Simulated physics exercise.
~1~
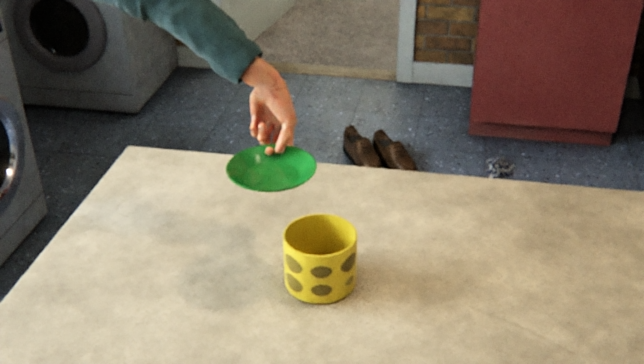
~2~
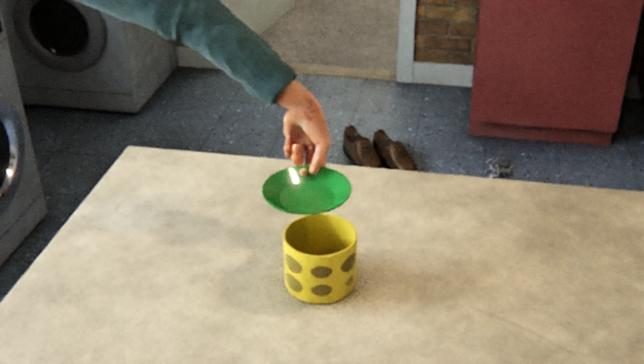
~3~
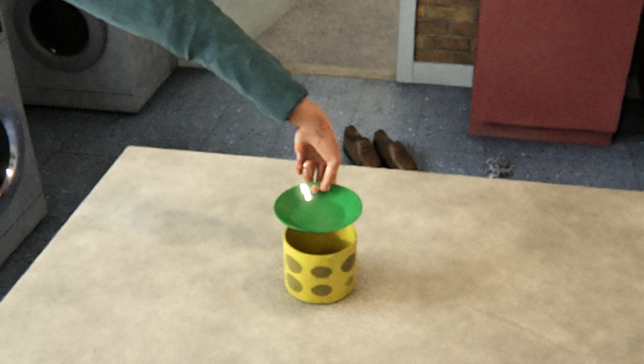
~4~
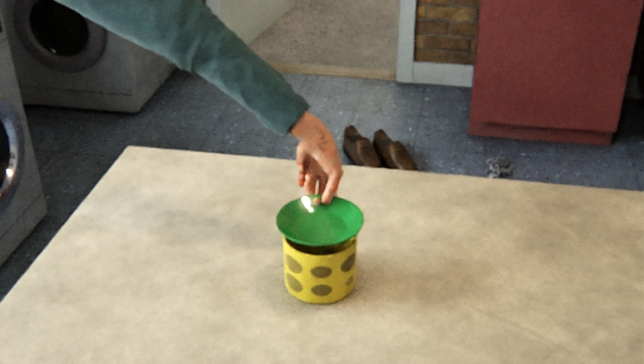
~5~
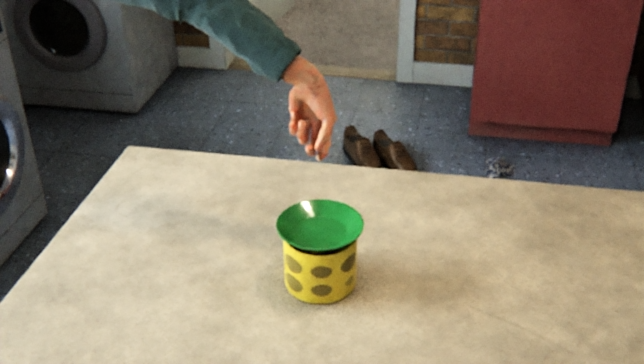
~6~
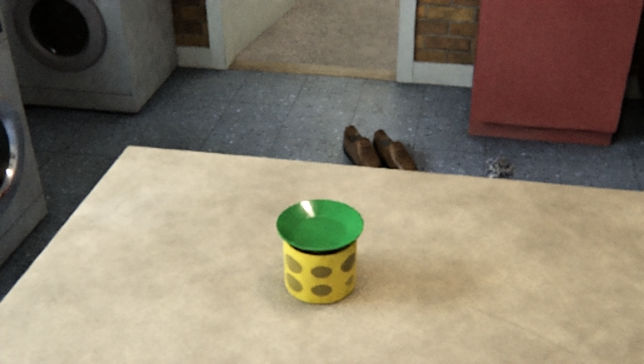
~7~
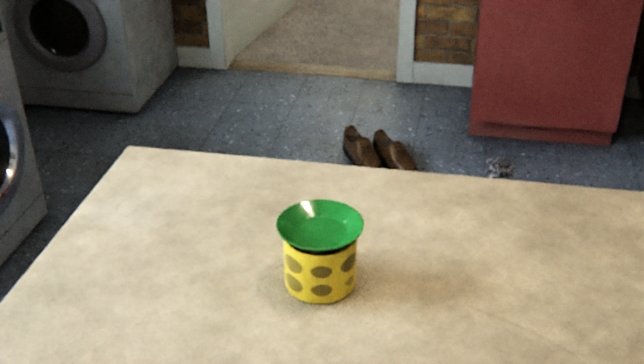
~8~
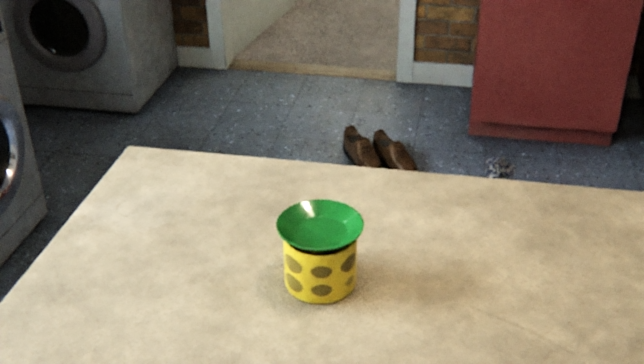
A hand lowers a green plate onto a yellow spotted cup, leaving it resting on the rim.
